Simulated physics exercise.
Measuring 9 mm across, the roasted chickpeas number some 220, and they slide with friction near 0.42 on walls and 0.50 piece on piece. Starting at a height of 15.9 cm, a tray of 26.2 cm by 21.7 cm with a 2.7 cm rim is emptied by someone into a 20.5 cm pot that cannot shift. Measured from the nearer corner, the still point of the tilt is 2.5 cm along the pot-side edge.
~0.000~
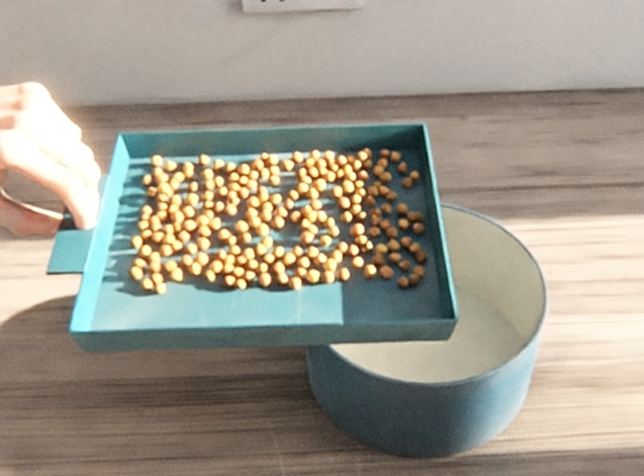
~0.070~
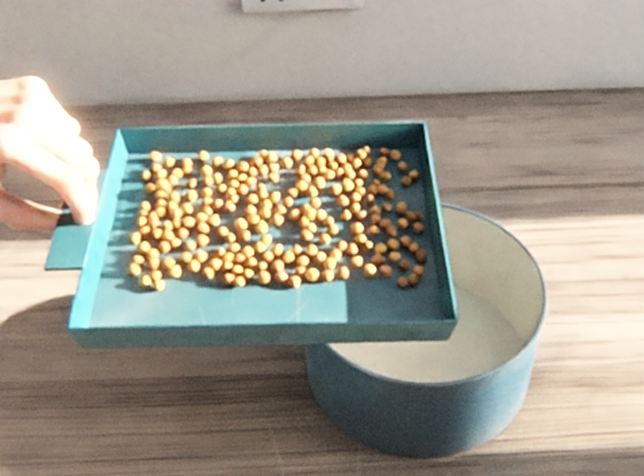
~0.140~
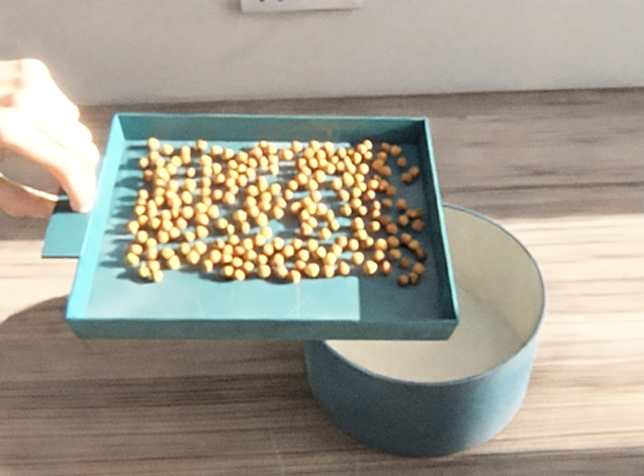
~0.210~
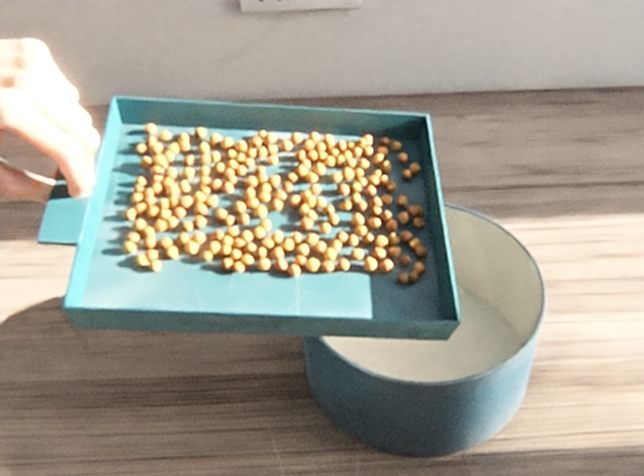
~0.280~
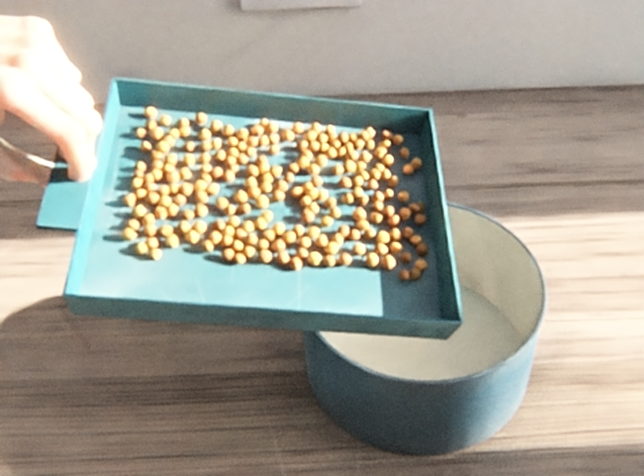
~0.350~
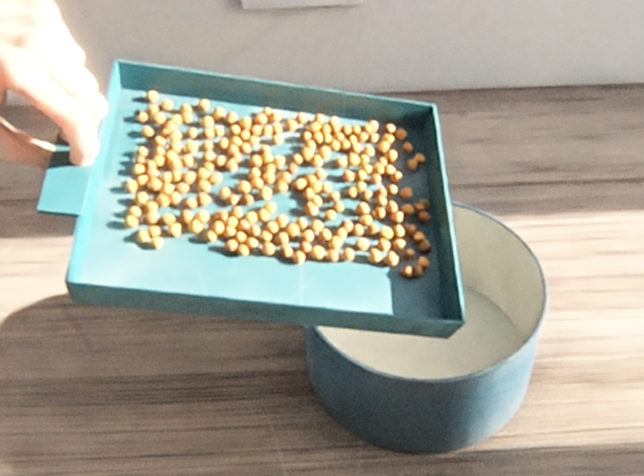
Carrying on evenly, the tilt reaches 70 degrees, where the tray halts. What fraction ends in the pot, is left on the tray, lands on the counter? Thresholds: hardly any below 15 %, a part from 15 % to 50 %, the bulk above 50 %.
Pot: A sprinkling. Tray: The main load. Counter: A sprinkling.
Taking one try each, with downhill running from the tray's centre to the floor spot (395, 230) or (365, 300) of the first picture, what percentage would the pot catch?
0 and 0 %.
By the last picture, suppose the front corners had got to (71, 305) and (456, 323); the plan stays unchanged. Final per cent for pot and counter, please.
Pot: 0, counter: 0.
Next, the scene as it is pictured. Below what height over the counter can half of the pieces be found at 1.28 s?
The halfway mark sits at about 22 cm.
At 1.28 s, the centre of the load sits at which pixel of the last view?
I'd put it close to (431, 214).
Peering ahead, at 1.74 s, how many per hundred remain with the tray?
About 100% of the load.
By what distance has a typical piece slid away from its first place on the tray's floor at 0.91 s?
It has moved some 10 cm from its start.
After 0.91 s, tilt 40 degrees; the tray holds 100 %, the pot 0 %.
After 1.28 s, tilt 58 degrees; the tray holds 100 %, the pot 0 %.
After 1.74 s, tilt 70 degrees; the tray holds 100 %, the pot 0 %.
By 2.0 s all is still; pot 0 %, tray 100 %, counter 0 %.
